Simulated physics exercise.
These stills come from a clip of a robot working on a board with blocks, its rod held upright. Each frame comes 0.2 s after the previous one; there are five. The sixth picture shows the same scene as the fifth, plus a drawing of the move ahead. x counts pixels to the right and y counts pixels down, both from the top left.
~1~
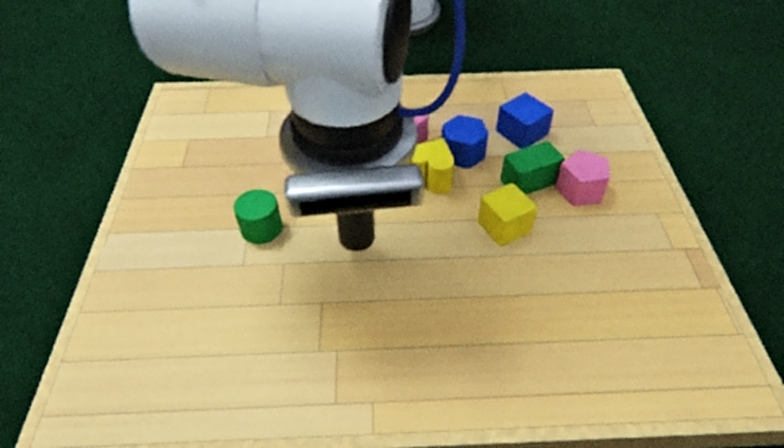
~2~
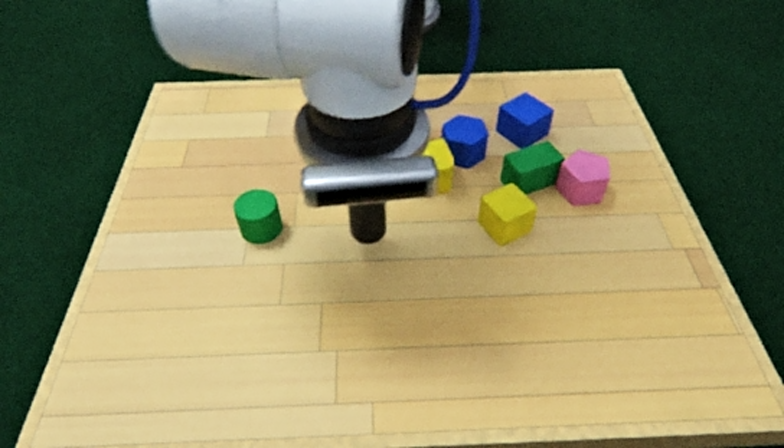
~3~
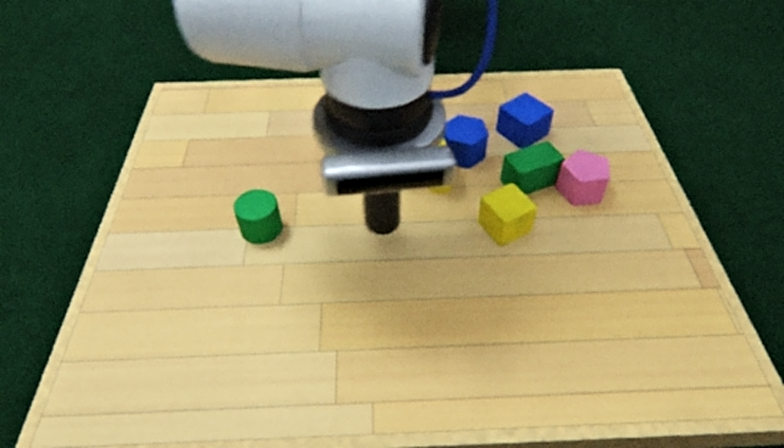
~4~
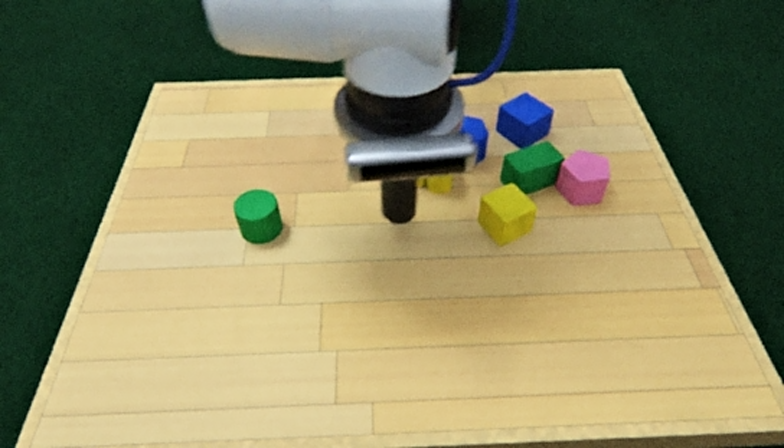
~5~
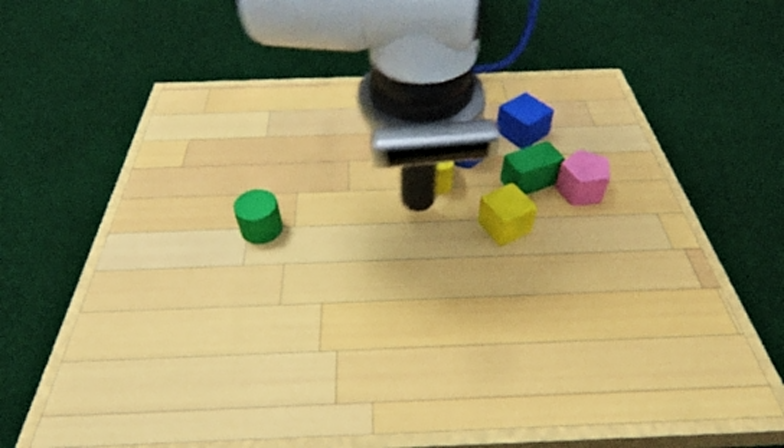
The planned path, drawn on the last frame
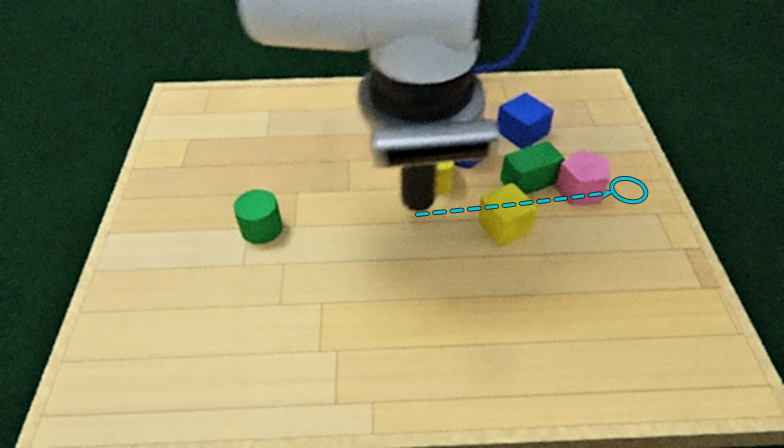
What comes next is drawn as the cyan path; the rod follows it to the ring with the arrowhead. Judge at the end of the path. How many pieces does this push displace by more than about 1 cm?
This push will displace three or more blocks.
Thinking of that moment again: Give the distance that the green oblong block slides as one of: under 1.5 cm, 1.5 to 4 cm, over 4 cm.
The block winds up 1.5 to 4 cm from where it is now.
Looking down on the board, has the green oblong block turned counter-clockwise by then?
It seems so.
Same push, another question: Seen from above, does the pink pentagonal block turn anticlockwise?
Yes, that is how it ends up.
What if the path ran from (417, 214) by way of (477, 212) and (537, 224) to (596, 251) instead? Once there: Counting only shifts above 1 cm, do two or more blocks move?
I believe not.
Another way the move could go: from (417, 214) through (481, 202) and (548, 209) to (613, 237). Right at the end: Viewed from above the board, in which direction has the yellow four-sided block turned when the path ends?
From above, the yellow four-sided block will be seen to turn clockwise.
Drawn move, from (417, 214) directly to (629, 190).
On the path given first. One third of the way, rod (493, 193); yellow four-sided block (519, 206).
Two thirds of the way, rod (565, 185); yellow four-sided block (526, 208), turned 20° clockwise; green oblong block (554, 143), turned 50° anticlockwise; pink pentagonal block (600, 164).
At the end, rod (635, 176); yellow heart-shaped block still; yellow four-sided block (526, 208), turned 20° clockwise; green oblong block (554, 142), turned 55° anticlockwise; pink pentagonal block (661, 148), turned 25° anticlockwise.
